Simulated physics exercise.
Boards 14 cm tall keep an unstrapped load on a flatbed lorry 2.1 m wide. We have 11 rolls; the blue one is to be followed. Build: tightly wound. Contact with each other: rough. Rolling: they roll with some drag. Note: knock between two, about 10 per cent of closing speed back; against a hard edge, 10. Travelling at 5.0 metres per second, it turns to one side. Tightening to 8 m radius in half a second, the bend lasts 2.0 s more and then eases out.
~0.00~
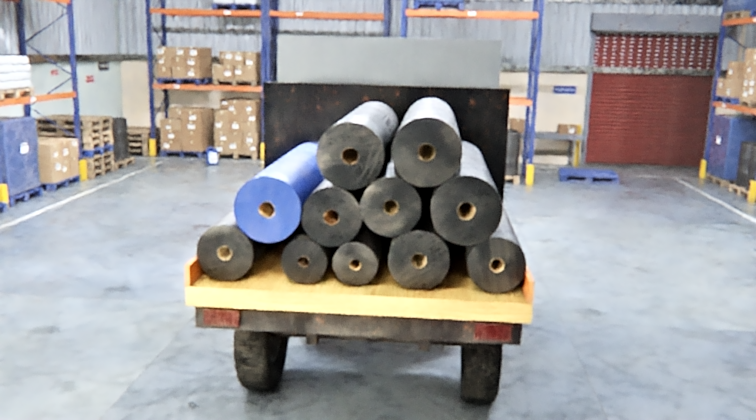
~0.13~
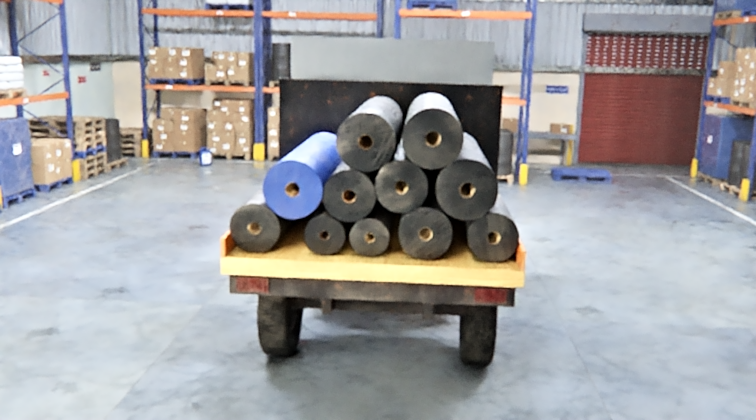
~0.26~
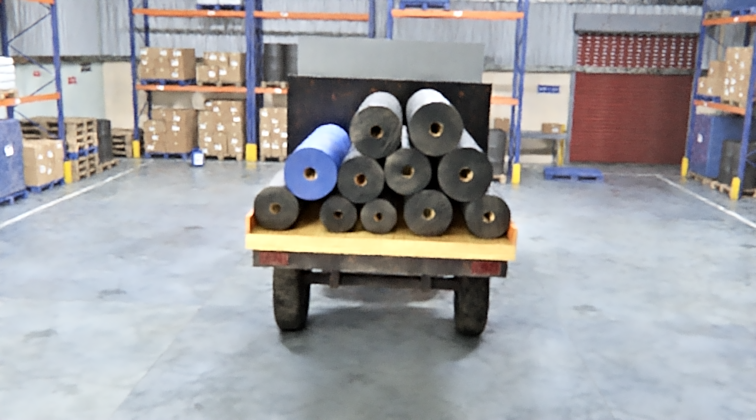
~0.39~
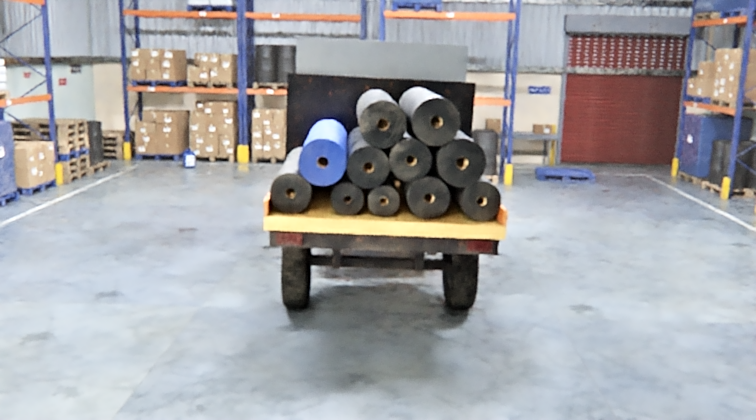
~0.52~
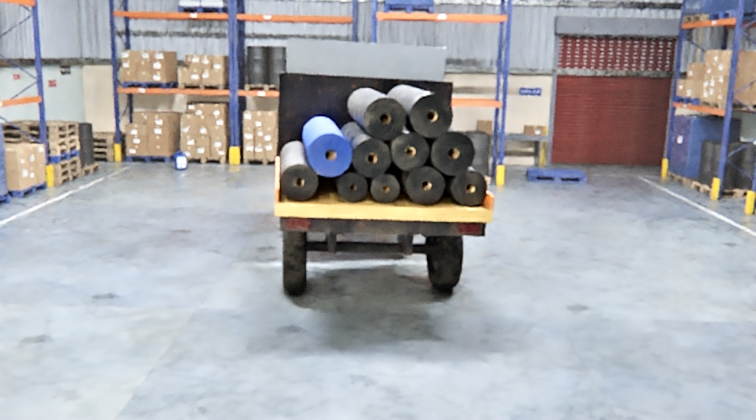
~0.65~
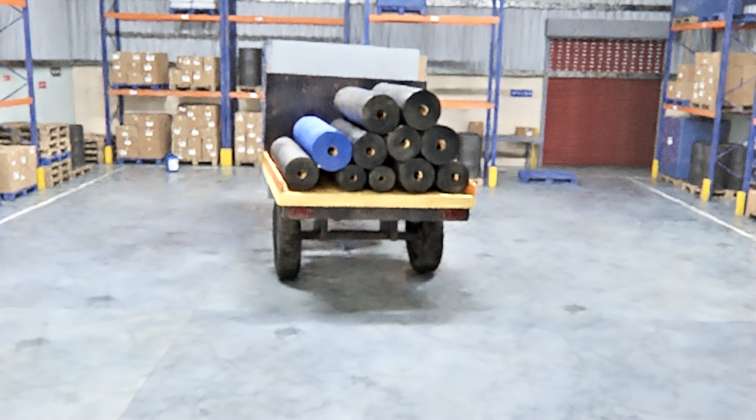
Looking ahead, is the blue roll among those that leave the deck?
Safe.
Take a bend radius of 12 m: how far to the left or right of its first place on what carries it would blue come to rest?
It would end up about 5 cm to the right.
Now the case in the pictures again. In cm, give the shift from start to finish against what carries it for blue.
The blue one comes to about 20.
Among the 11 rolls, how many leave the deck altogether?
3 in total.
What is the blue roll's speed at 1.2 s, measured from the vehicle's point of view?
0.2 m/s, give or take.
Then, 1.2 s in, blue is up on others, 65 cm from the left edge, rolling right; 0 gone from the deck.
Then, 1.9 s in, blue is up on others, 70 cm from the left edge; 2 gone from the deck.
Then, 2.6 s in, still the same for blue; 3 gone from the deck.
In the end (3.4 s), blue is up on others, 70 cm from the left edge; 3 gone from the deck.
